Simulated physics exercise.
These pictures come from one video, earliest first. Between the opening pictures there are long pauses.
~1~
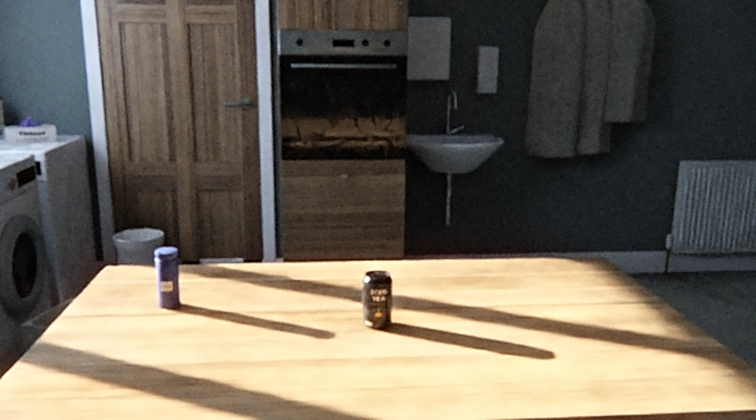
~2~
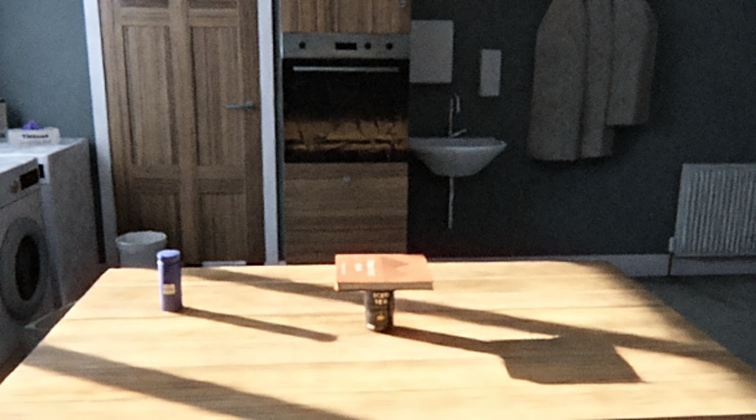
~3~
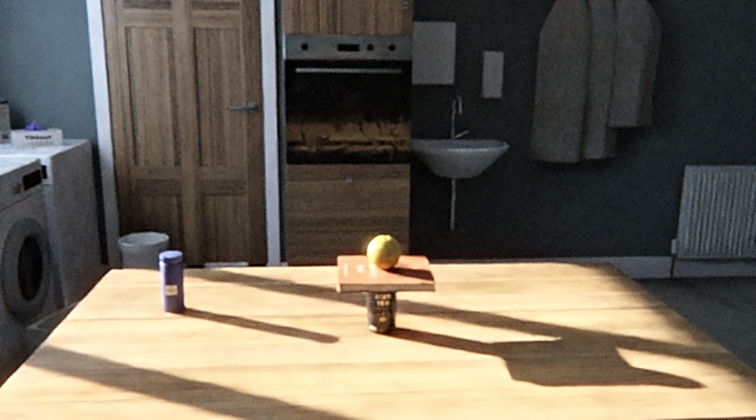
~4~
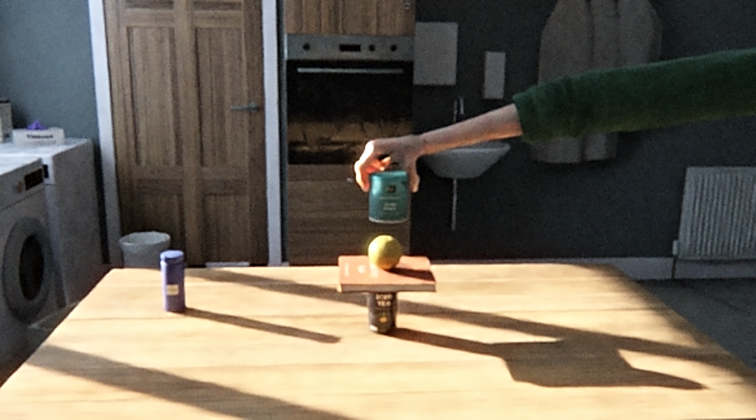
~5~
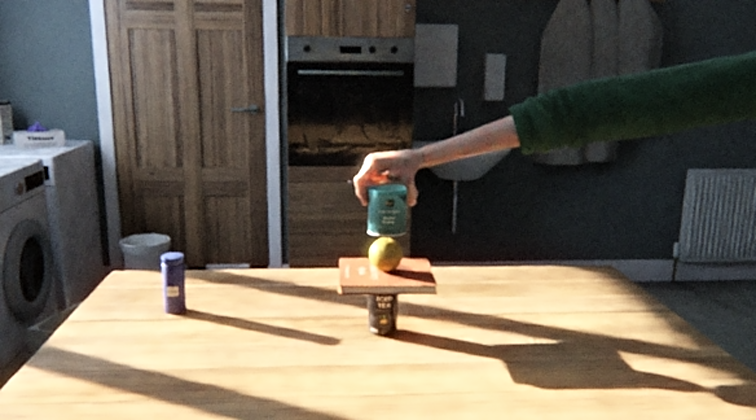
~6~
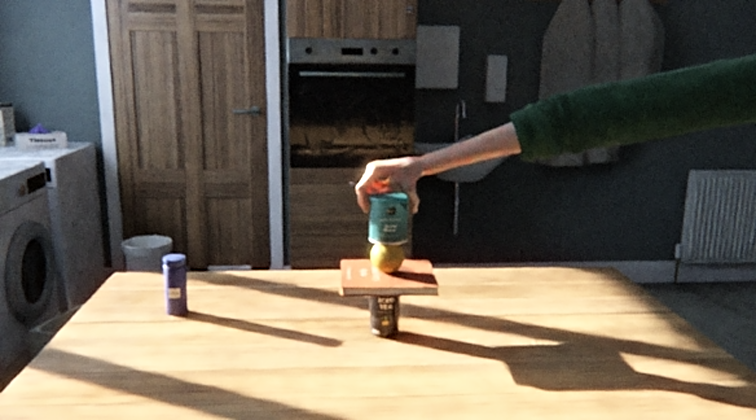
A stack on a sunlit wooden table grows piece by piece, seen from slightly above in a dim room with an oven, a small sink and hanging coats behind. A blue shaker stands at left, while an orange book appears across a dark can near the middle, then a yellow fruit on top. A green-sleeved arm from the right lowers a turquoise pot onto the fruit, still gripping it, as the view shifts very slightly.
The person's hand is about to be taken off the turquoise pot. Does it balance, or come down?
Not safe.
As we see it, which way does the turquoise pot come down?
It ends up further right.
Then, 0.80 s on from there, turquoise pot now fallen; orange book turned 4° from how it was put.
Then, 1.00 s on from there, things are still on the move.
In the end, fallen, turquoise pot; the other 4 unmoved. At the end, from the last picture's camera, turquoise pot near (489, 312). The pile gives way.
